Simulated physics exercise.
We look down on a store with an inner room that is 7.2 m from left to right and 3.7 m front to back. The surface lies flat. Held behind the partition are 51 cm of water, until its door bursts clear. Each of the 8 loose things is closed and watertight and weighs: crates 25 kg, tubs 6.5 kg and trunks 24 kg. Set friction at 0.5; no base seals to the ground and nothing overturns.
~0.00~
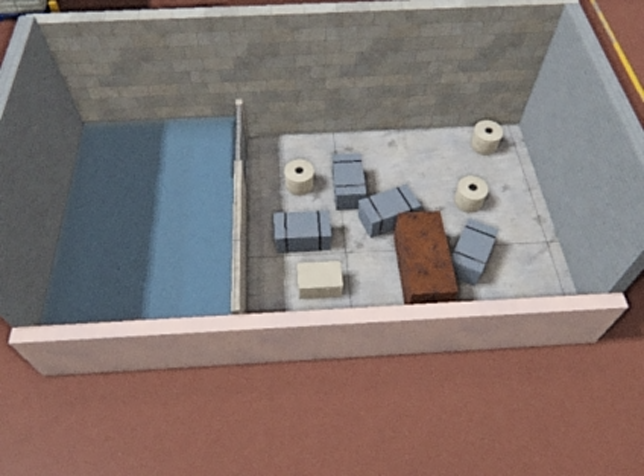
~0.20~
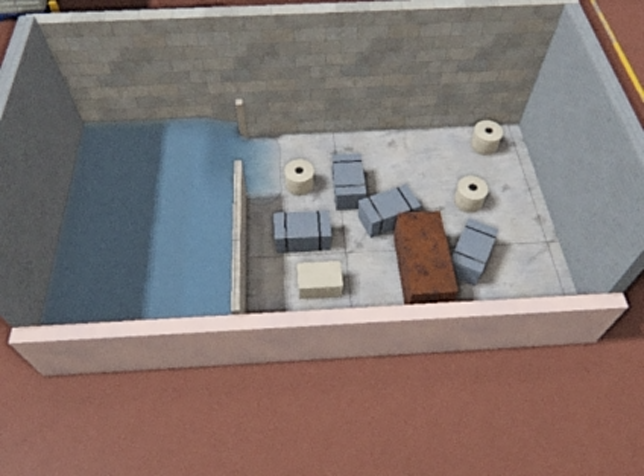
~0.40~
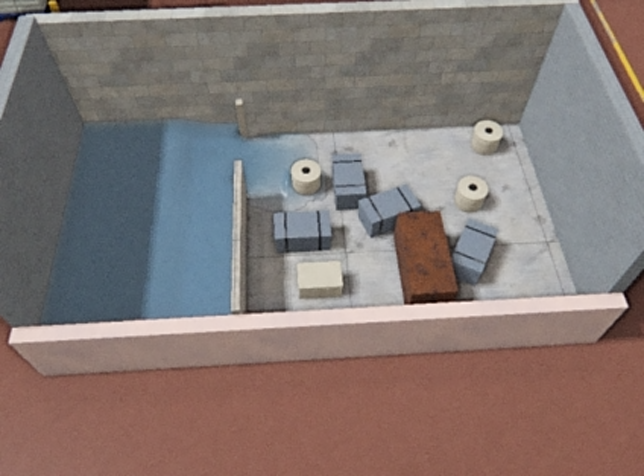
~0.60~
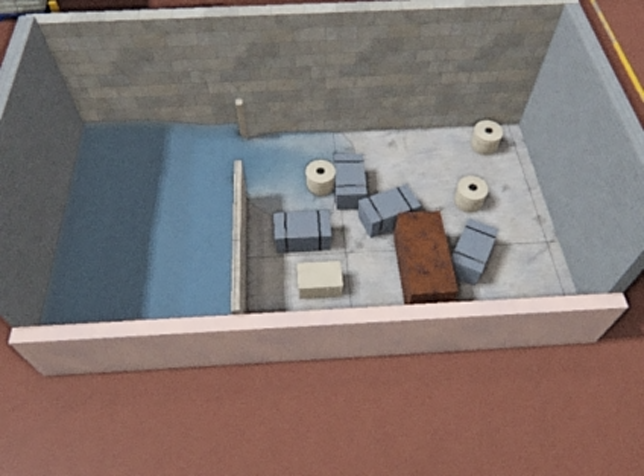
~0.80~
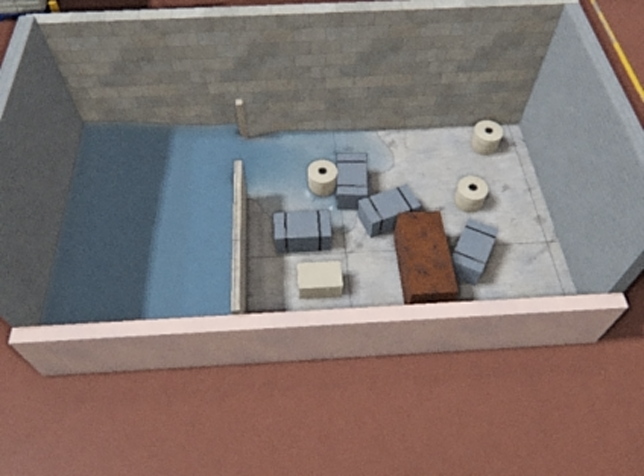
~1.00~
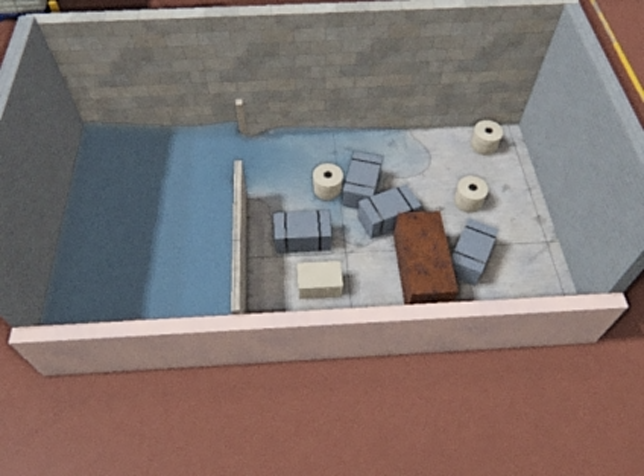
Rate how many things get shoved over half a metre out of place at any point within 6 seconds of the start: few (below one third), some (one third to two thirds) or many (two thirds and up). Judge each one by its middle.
Some.
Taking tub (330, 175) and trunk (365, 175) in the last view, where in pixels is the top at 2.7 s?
Approx. (360, 250); approx. (493, 185).
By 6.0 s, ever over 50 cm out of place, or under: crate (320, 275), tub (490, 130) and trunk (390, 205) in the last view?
Well, the first one's not that far, the next one's too far and the last one's too far.
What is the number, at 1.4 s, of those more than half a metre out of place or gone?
By my tally, 2.
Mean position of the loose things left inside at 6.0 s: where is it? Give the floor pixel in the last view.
The average lands around (421, 272).
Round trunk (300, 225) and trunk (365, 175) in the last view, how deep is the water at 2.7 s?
About 2 and 9 cm.
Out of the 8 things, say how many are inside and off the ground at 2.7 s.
The count is 2.
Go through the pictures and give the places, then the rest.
The first frame shows a tub at (299, 171) rests on the ground; a trunk at (349, 174) rests on the ground; water covers 9.2 m2; 0 of 8 have shifted.
The second frame shows a tub at (299, 171), on the bottom; a trunk at (349, 174), on the bottom; 9.9 m2 under water; 0 of 8 have shifted.
The third frame shows a tub at (306, 171), on the bottom, 10 cm from its start; a trunk at (349, 174) rests on the ground; 10.7 m2 under water; 1 of 8 have shifted.
The fourth frame shows a tub at (320, 171) rests on the ground, 33 cm from its start; a trunk at (350, 174) rests on the ground; 11.8 m2 under water; 1 of 8 have shifted.
The fifth frame shows a tub at (322, 171) floats, 36 cm from its start; a trunk at (352, 174) rests on the ground, 5 cm from its start; 12.6 m2 under water; 1 of 8 have shifted.
The sixth frame shows a tub at (328, 175), afloat, 46 cm from its start; a trunk at (363, 173), on the bottom, 22 cm from its start; 13.4 m2 under water; 2 of 8 have shifted.
After 1.4 s 2 of 8 are over 50 cm from their spots; 1 afloat.
After 2.7 s 4 of 8 are over 50 cm from their spots; 2 afloat.
After 4.2 s 5 of 8 are over 50 cm from their spots; 6 afloat.
After 6.0 s 5 of 8 are over 50 cm from their spots, and 5 have been at some point; 6 afloat.
